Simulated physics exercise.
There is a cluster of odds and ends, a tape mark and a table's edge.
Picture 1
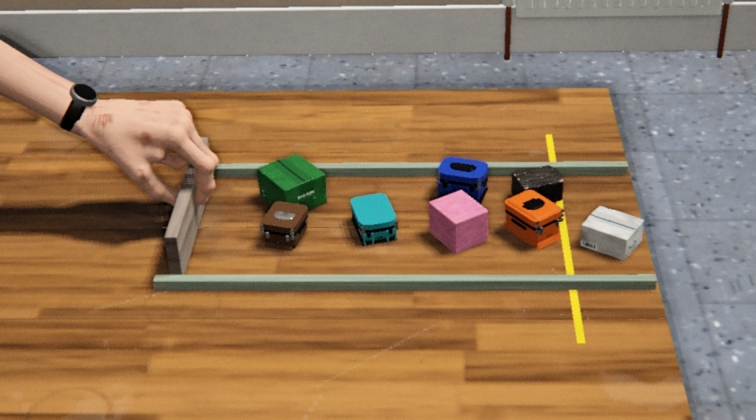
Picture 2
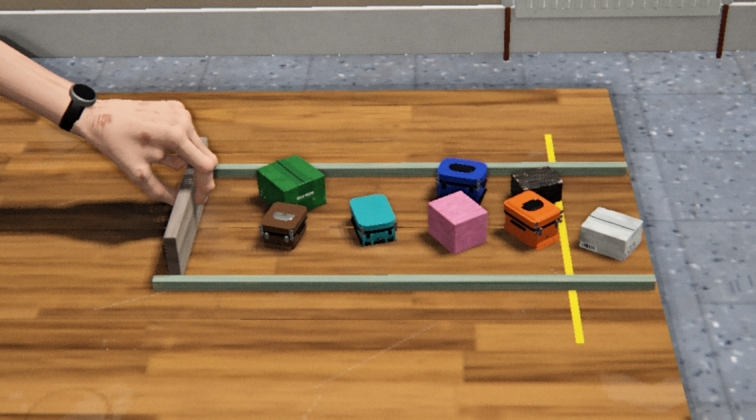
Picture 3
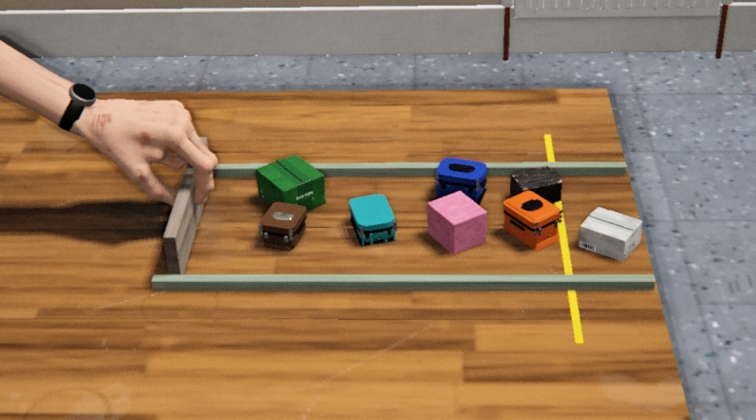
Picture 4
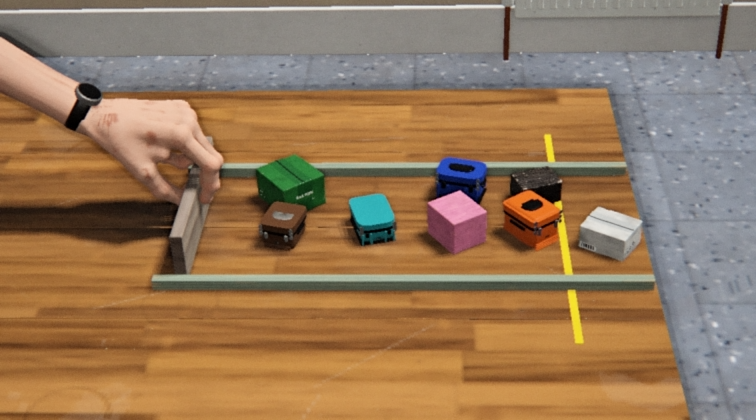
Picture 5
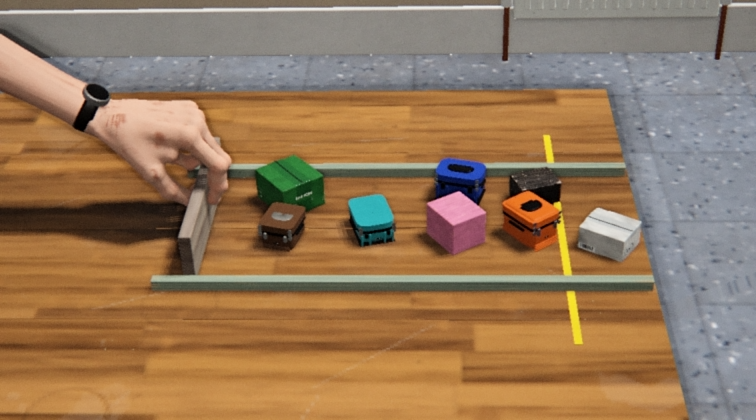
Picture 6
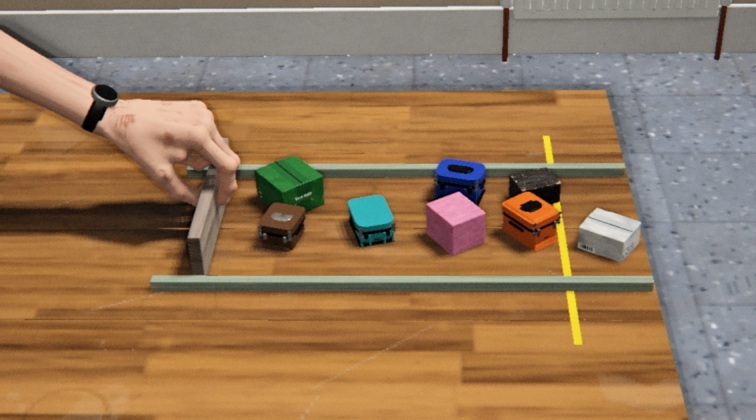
To begin with, a hand holds a grey board upright at the left end of two rails, with small boxes and cases spread between them toward a yellow tape line near the table's edge. The hand then slides the board a short way right, toward the green box and brown case, while the objects stay practically still.
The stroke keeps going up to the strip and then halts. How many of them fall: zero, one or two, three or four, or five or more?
Drops: Between three and four.
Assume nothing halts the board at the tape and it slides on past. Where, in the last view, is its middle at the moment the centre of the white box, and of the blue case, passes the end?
The middle would be close to (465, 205) and then close to (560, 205).
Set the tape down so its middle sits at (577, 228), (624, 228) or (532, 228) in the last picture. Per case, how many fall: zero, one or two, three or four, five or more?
For each place: Five or more; more than four; three to four.
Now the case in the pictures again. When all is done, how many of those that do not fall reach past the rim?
1.
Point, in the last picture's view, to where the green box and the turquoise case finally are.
They end up close to (581, 186) and (615, 222).
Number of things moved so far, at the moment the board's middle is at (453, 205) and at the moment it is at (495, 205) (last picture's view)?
At the first place 8, at the second 8.
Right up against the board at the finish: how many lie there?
Contact count: 2.
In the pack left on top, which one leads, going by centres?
It's the blue case that is foremost.
A little later, none off yet; white box at rest near (609, 235); black block at rest near (535, 188); orange case at rest near (530, 221).
Next, none off yet; white box at rest near (609, 235); black block at rest near (535, 188); orange case shifted a little near (552, 223).
Later still, none off yet; white box tilted well over near (684, 282); black block shifted well along near (614, 192); orange case shifted well along near (632, 225).
When it is over, the number that fall off is three or four; down, pink block, orange case, black block and white box.
